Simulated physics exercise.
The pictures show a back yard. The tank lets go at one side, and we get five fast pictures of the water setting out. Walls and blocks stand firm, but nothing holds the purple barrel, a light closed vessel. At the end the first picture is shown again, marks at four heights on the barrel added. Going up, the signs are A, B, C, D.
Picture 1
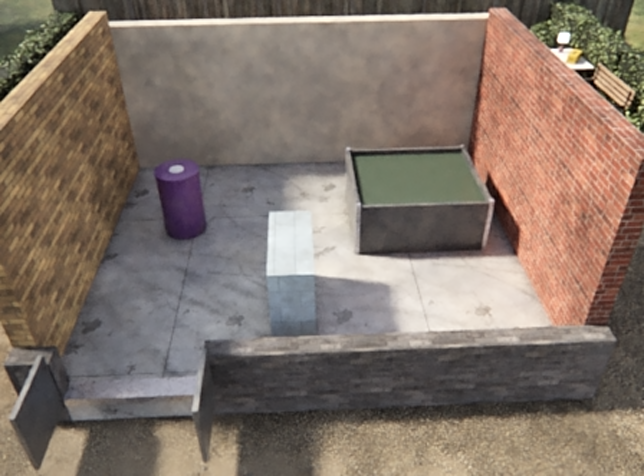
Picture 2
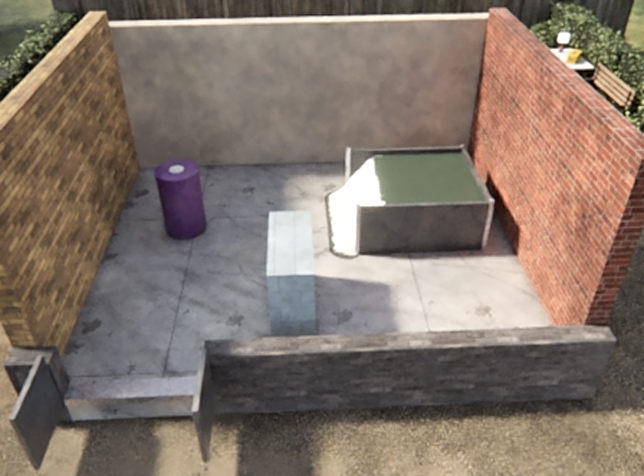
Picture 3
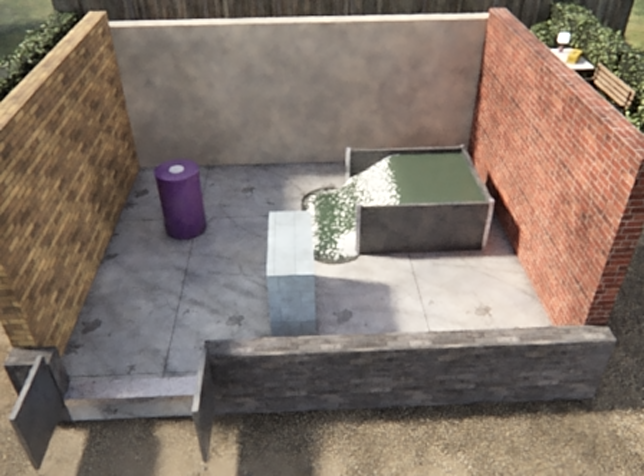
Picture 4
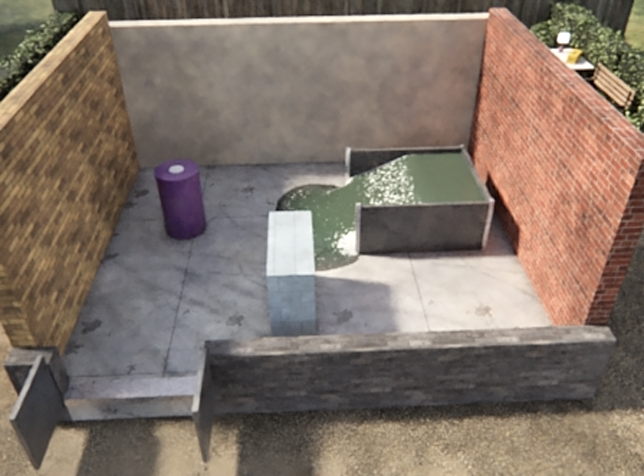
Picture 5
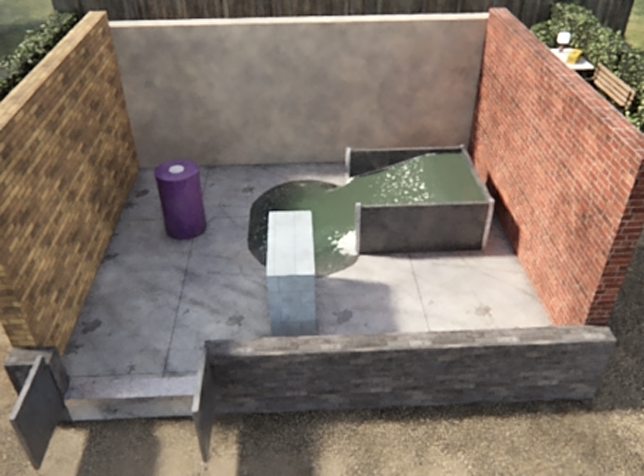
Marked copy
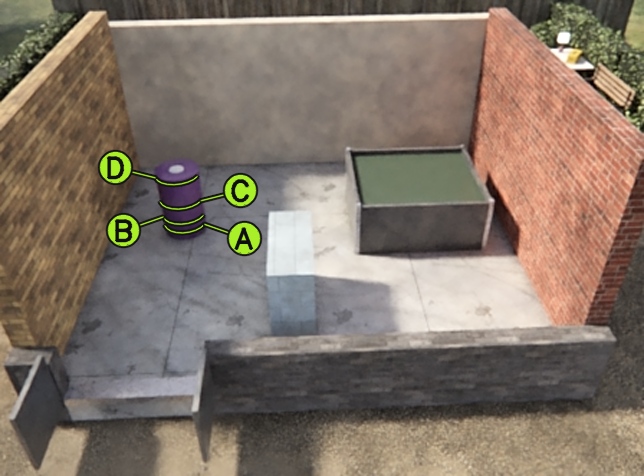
Green water pouring from the left side of a square tank and spreading across a walled yard around a pale block.
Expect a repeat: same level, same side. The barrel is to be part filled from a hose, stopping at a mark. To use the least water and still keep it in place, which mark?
C will do.
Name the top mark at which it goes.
Mark B.
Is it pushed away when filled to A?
Yes, it does.
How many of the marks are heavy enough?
Two of the four.
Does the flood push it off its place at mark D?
No.
In lime, A at (182, 232); B at (181, 224); C at (178, 209); D at (174, 184); from the bottom up A, B, C, D.
For mark A, it is pushed about twice its own width away.
For mark B, it is pushed about half its own width away.
For mark C, it does not move.
For mark D, it does not move.
